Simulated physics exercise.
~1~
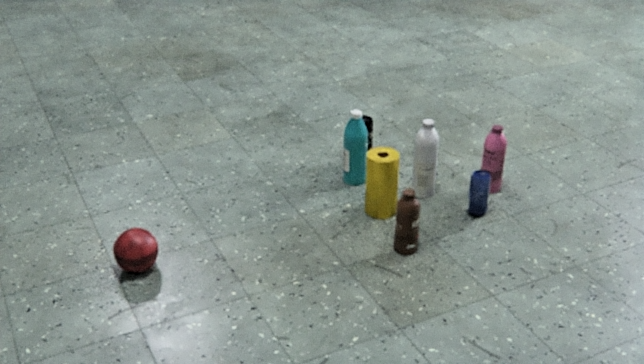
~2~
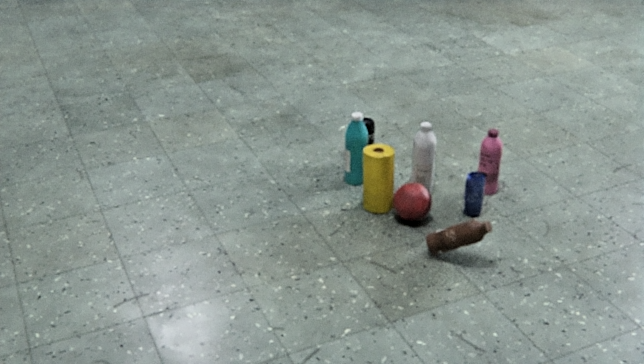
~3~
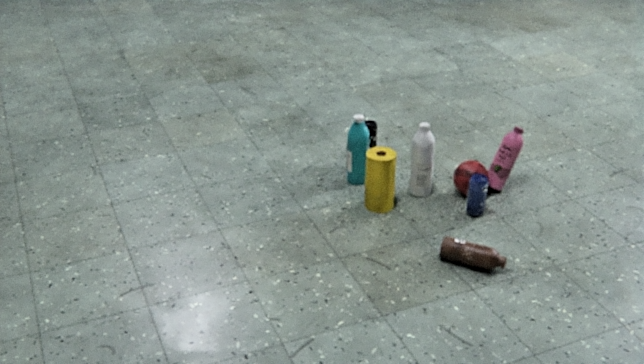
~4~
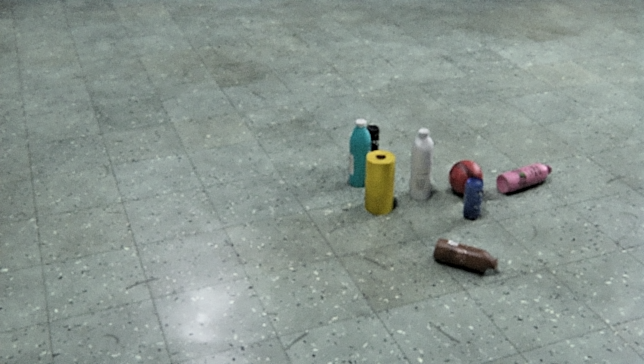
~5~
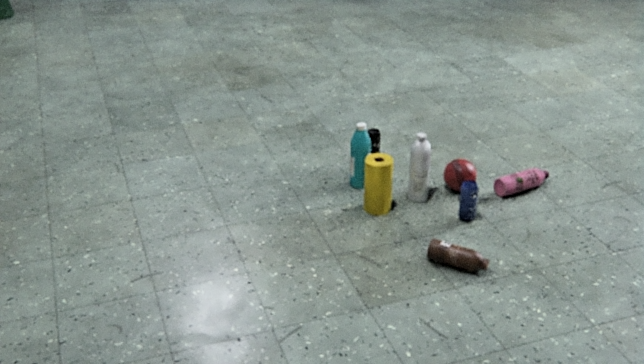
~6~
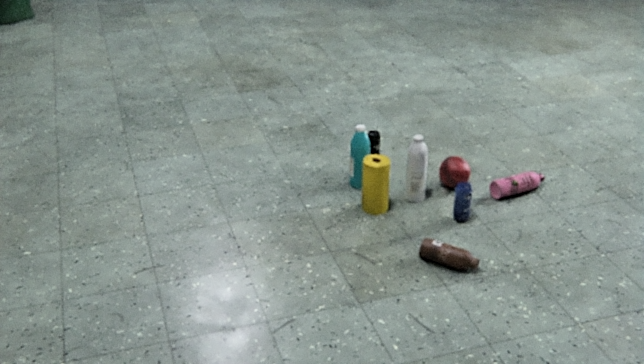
The clip shows a red ball rolling right across a tiled floor into a group of bottles, a yellow roll and cans, knocking over the brown bottle and then the pink one; both end on their sides beside the ball, while the others stay upright.
